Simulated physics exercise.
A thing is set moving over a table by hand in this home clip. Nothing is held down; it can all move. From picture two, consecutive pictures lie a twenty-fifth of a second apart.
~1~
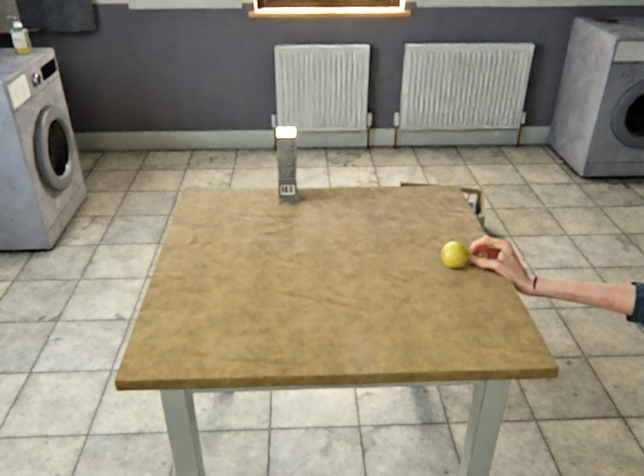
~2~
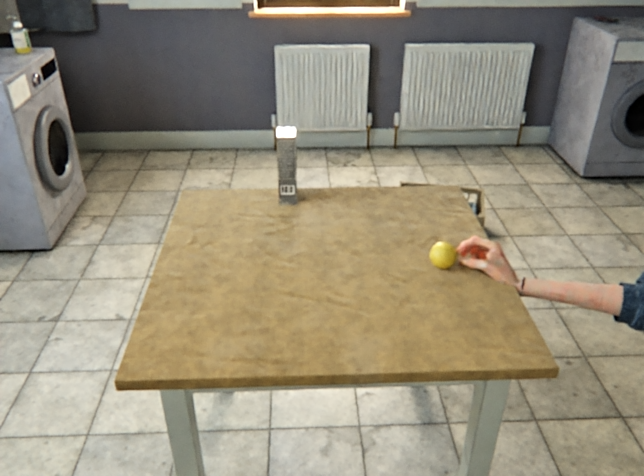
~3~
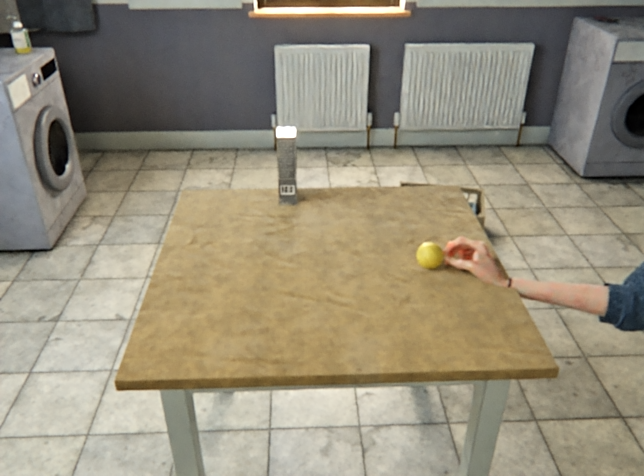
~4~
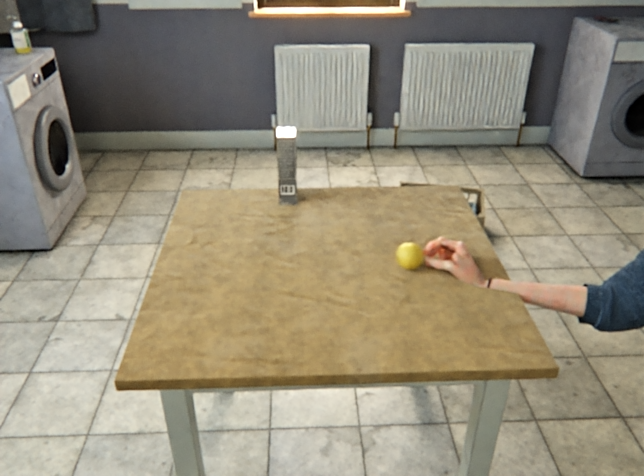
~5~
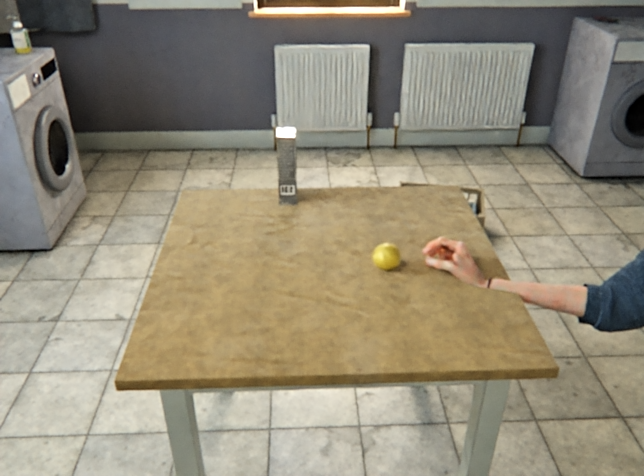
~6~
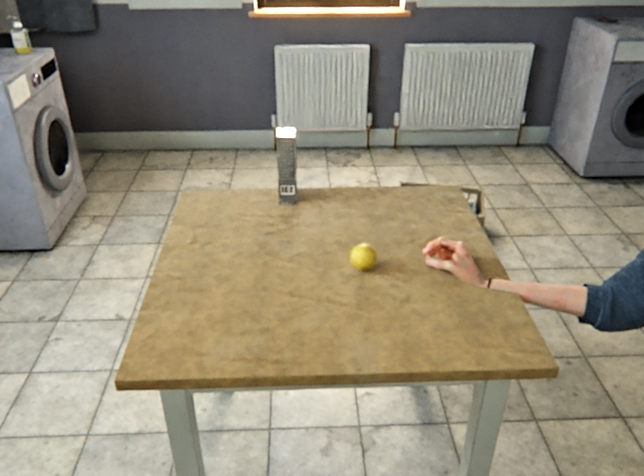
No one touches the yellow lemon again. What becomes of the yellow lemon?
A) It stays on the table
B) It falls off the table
B, it falls off the table.
Then, 0.20 s after the last picture, yellow lemon rolled well along near (251, 260).
Then, 0.50 s after the last picture, yellow lemon now off the table.
Then, 0.80 s after the last picture, things are still on the move.
By the end, off the table, yellow lemon.
